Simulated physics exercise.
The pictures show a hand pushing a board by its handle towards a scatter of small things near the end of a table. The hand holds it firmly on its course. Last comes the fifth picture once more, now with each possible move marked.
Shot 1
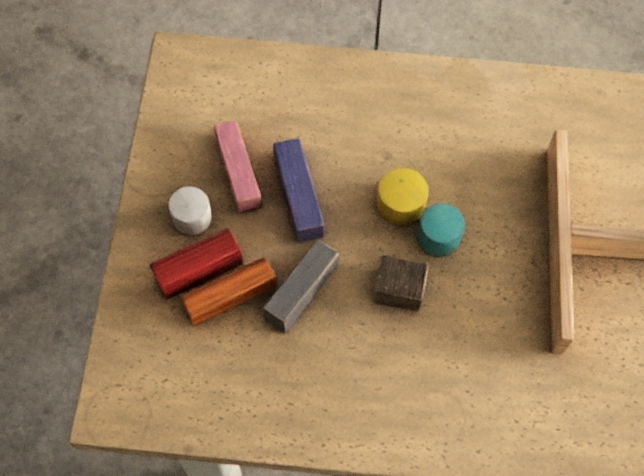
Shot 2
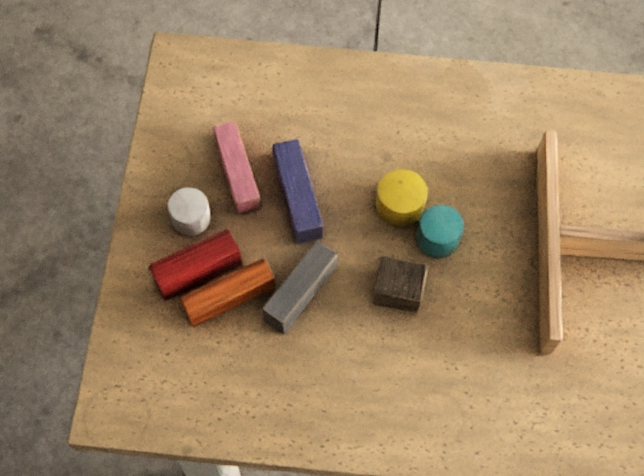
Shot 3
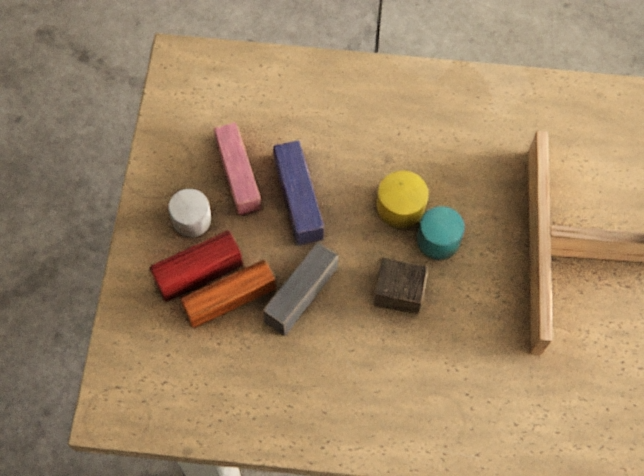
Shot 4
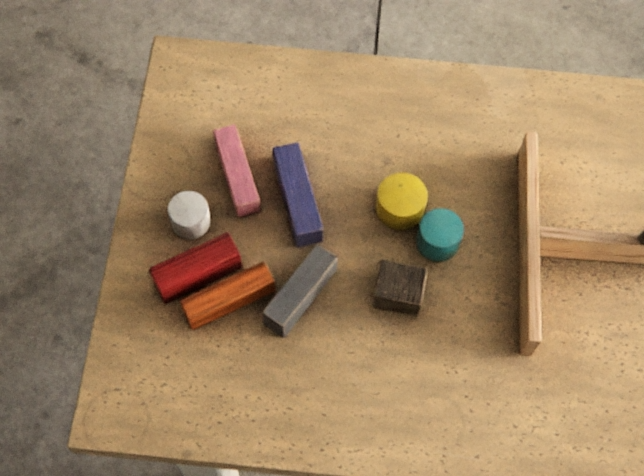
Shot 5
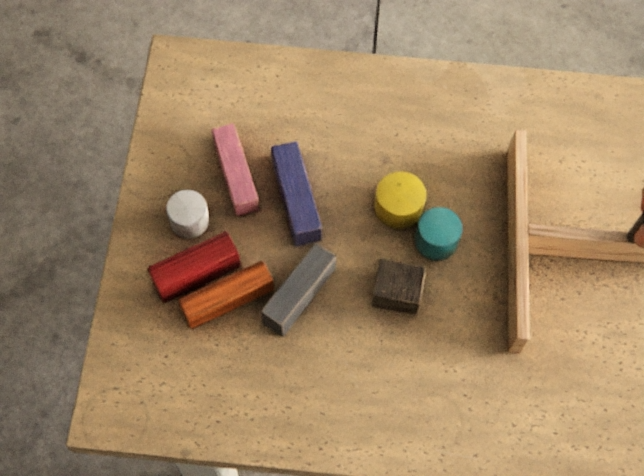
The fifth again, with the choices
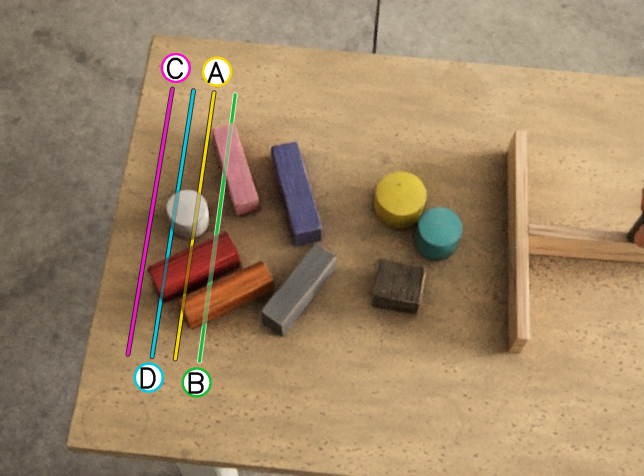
A wooden board slides slowly left across the table toward a scatter of small colored blocks.
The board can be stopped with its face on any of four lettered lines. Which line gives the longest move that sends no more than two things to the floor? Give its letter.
The farthest such stop is B.
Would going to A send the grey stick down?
By then, no.
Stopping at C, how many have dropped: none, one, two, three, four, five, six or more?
By then, six or more.
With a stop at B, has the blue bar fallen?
No.
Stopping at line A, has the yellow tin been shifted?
Yes.
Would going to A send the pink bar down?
By then, yes.
On the marked copy, A at (196, 217); B at (219, 219); C at (152, 213); D at (174, 215).
With B. Early on, board (412, 219); black block (376, 286); yellow tin (380, 194).
Further on, board (303, 208); white tin (180, 216); red stick (179, 263).
At the end, board (221, 201); red stick (98, 258); white tin (115, 204); none fallen.
As for the rest, A drops three; C drops six; D drops six.
